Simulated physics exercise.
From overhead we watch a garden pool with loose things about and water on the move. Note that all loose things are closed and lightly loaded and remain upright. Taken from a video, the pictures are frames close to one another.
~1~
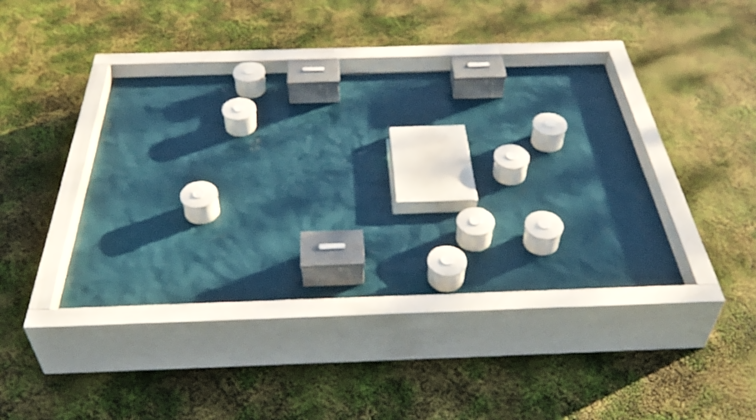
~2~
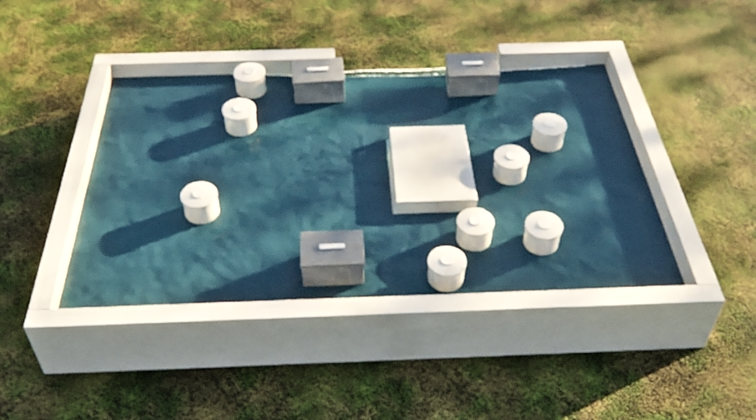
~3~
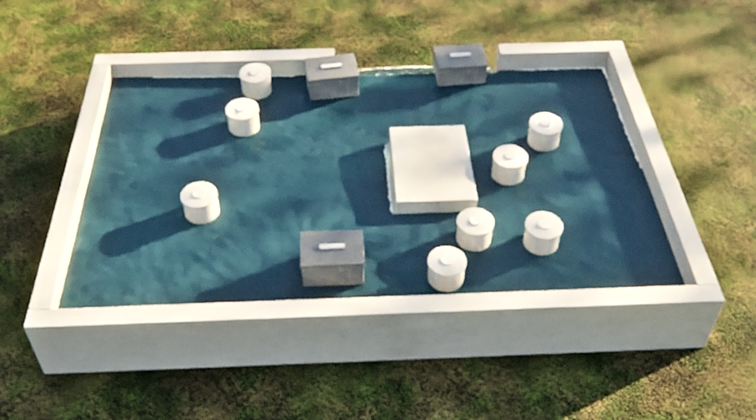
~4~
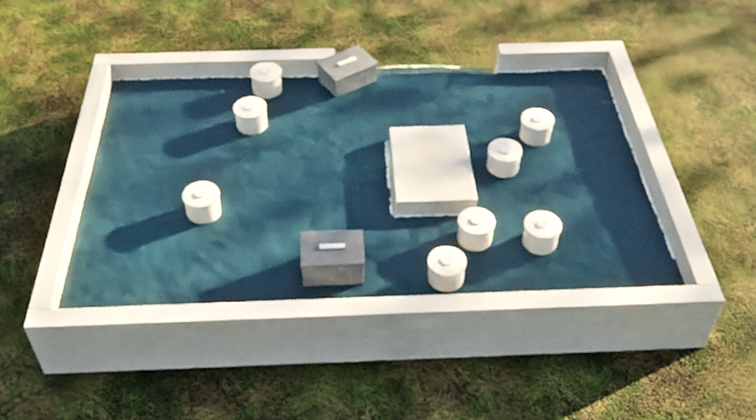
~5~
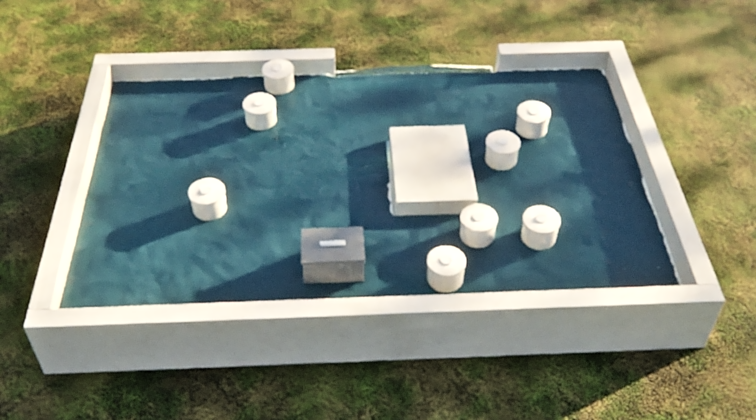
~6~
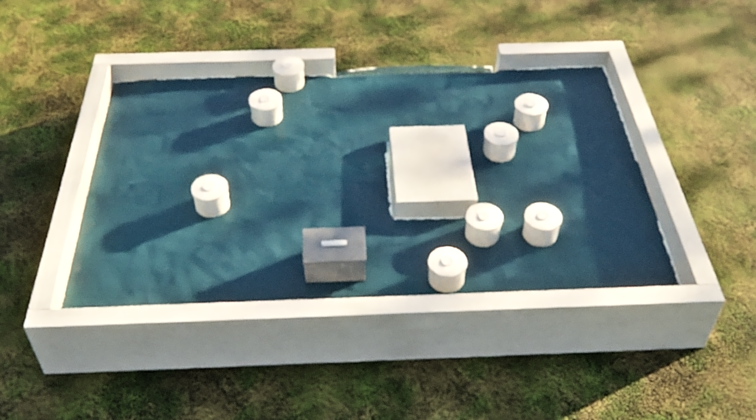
A rectangular garden pool with white walls, set in patchy grass, is seen from high above by a still camera. Eight white round tubs float on the blue water around a pale square block right of centre, with two grey boxes by the far wall and another near the front. A gap opens in the far wall, both far boxes slip out through it and vanish, and several tubs drift slowly towards it.
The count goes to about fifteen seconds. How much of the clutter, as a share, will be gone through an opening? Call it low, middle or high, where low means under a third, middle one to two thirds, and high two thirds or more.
Middle.
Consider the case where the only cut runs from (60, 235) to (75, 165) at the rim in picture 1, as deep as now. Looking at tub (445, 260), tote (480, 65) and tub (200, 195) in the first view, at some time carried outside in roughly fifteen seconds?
First never leaves, second never leaves, third escapes.
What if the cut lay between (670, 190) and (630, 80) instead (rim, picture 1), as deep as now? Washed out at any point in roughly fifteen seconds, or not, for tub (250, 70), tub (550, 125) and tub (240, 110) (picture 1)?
Retained, lost and retained.
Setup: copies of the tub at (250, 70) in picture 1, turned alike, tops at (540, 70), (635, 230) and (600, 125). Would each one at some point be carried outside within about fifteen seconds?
Escapes; remains; escapes.
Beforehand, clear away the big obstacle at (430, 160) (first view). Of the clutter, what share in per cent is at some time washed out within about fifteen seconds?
It works out to 50 %.
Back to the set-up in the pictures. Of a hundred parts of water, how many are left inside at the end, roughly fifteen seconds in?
Close to 58 per cent.
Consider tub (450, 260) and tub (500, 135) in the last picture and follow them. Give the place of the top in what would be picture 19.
First near (479, 261), second near (440, 81).
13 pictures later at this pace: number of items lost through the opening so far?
The answer here is 5.
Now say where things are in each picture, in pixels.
The first picture shows a tub at (249, 72), afloat; a tub at (512, 157), afloat; 0 of 11 have shifted.
The second picture shows a tub at (249, 72), afloat; a tub at (512, 157) floats; 1 of 11 have shifted.
The third picture shows a tub at (255, 73), afloat, close to its start; a tub at (510, 156) floats; 2 of 11 have shifted.
The fourth picture shows a tub at (266, 72), afloat, close to its start; a tub at (505, 150) floats, close to its start; 6 of 11 have shifted.
The fifth picture shows a tub at (278, 69), afloat, close to its start; a tub at (503, 142) floats, close to its start; 9 of 11 have shifted.
The sixth picture shows a tub at (288, 66), afloat, close to its start; a tub at (501, 134) floats, close to its start; 9 of 11 have shifted.
A moment on, 2 of 11 are out; 9 afloat.
Next, 5 of 11 are out; 6 afloat.
Later, 5 of 11 are out; 6 afloat.
In the end, 5 of 11 are out; 6 afloat.
